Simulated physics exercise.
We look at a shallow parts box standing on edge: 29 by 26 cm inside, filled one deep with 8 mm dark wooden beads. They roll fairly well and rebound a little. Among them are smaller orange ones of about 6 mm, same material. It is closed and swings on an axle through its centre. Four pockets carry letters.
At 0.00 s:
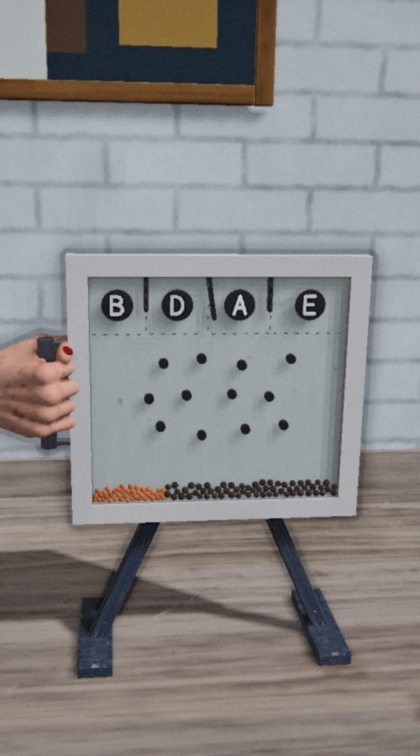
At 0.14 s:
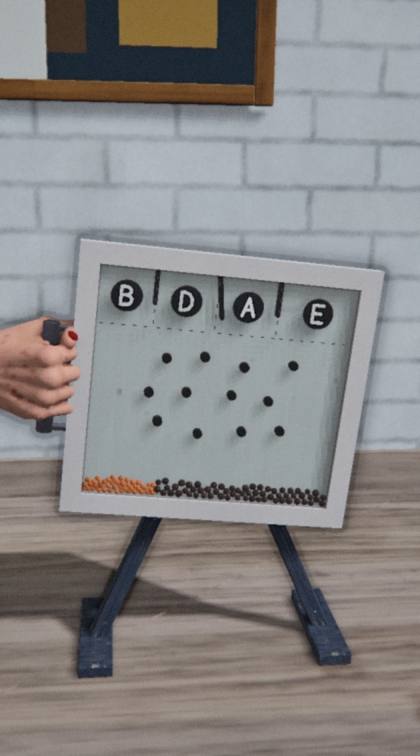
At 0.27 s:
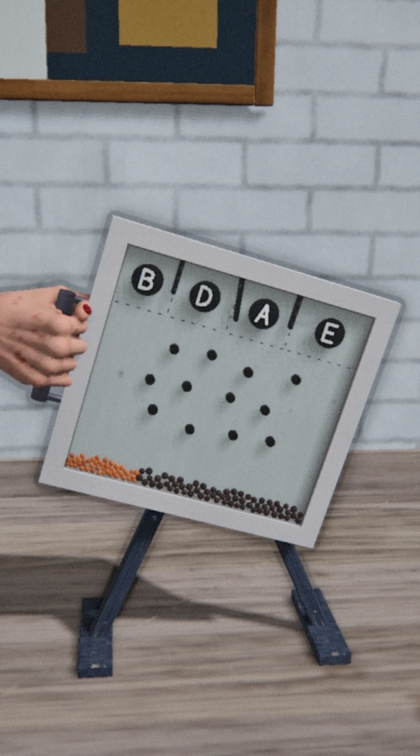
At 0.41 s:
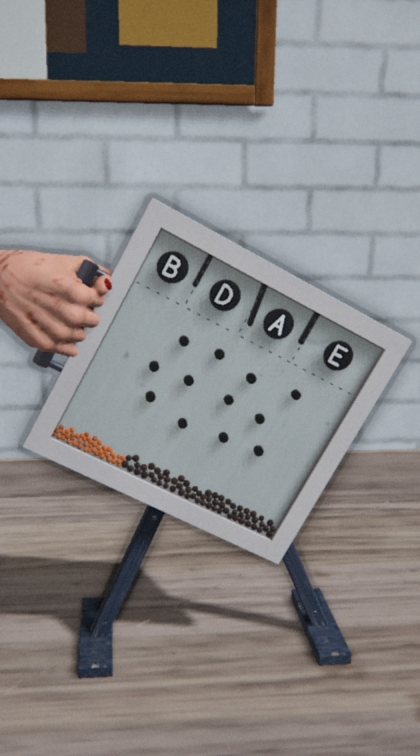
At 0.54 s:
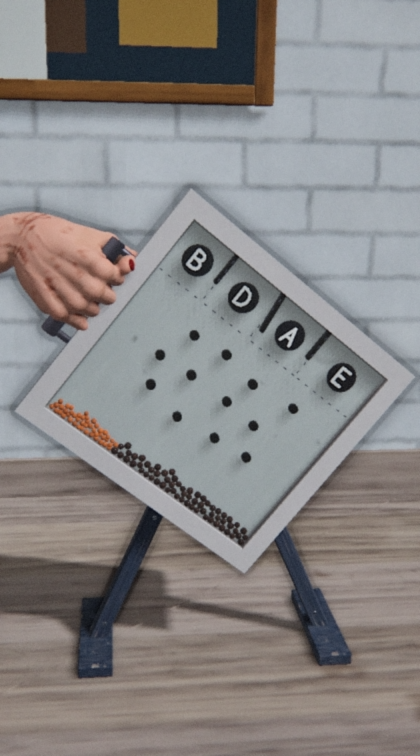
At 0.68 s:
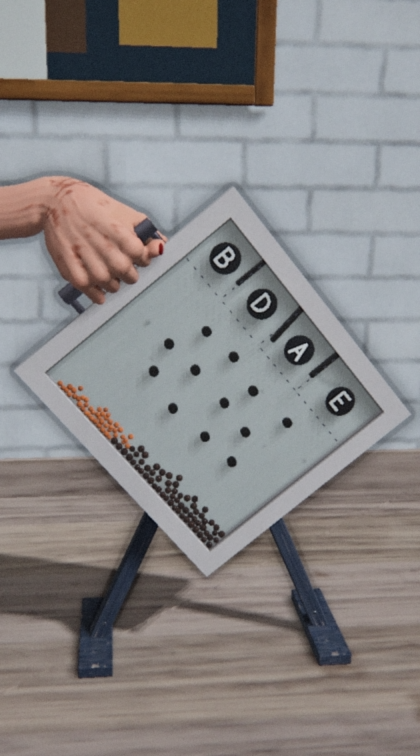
A shallow box of dark and orange beads turns steadily clockwise as a hand grips its handle.
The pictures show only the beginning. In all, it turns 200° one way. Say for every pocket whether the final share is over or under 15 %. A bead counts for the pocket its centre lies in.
Pocket A under, pocket B under, pocket D under, pocket E over 15 %.
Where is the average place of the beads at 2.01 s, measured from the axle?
About 8 cm left and 12 cm below.
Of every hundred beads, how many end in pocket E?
Some 85 per cent.
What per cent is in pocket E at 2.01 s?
Some 75 per cent.
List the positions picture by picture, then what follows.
Level; about 110 beads; load centre (201, 492); top bead (263, 483); A (240, 305), B (117, 306), D (177, 305), E (310, 305), in the first frame.
Turned 6° clockwise; load centre (191, 490); top bead (112, 477); 12 fixed pegs, one at (157, 421), in the second frame.
Turned 16° clockwise; load centre (173, 485); top bead (72, 455); wall ends (173, 292), (236, 319), (290, 327), in the third frame.
Turned 28° clockwise; load centre (156, 476); top bead (61, 427), in the fourth frame.
Turned 39° clockwise; load centre (144, 466); top bead (60, 401), in the fifth frame.
Turned 50° clockwise; load centre (143, 463); top bead (60, 383); A (299, 350), B (225, 259), D (262, 304), E (340, 401), in the sixth frame.
After 1.34 s, it stands 104° clockwise; the beads' middle is 9 cm left of and 10 cm below the centre; nothing in the marked areas.
After 2.01 s, it stands 159° clockwise; the beads' middle is 8 cm left of and 12 cm below the centre; E 75 %.
After 2.58 s, it has come round 200° clockwise; the beads' middle is 14 cm left of and 5 cm below the centre; E 85 %.
All still by 3.3 s, it has come round 200° clockwise; A 5 %, B 0 %, D 0 %, E 85 %, elsewhere 15 %.
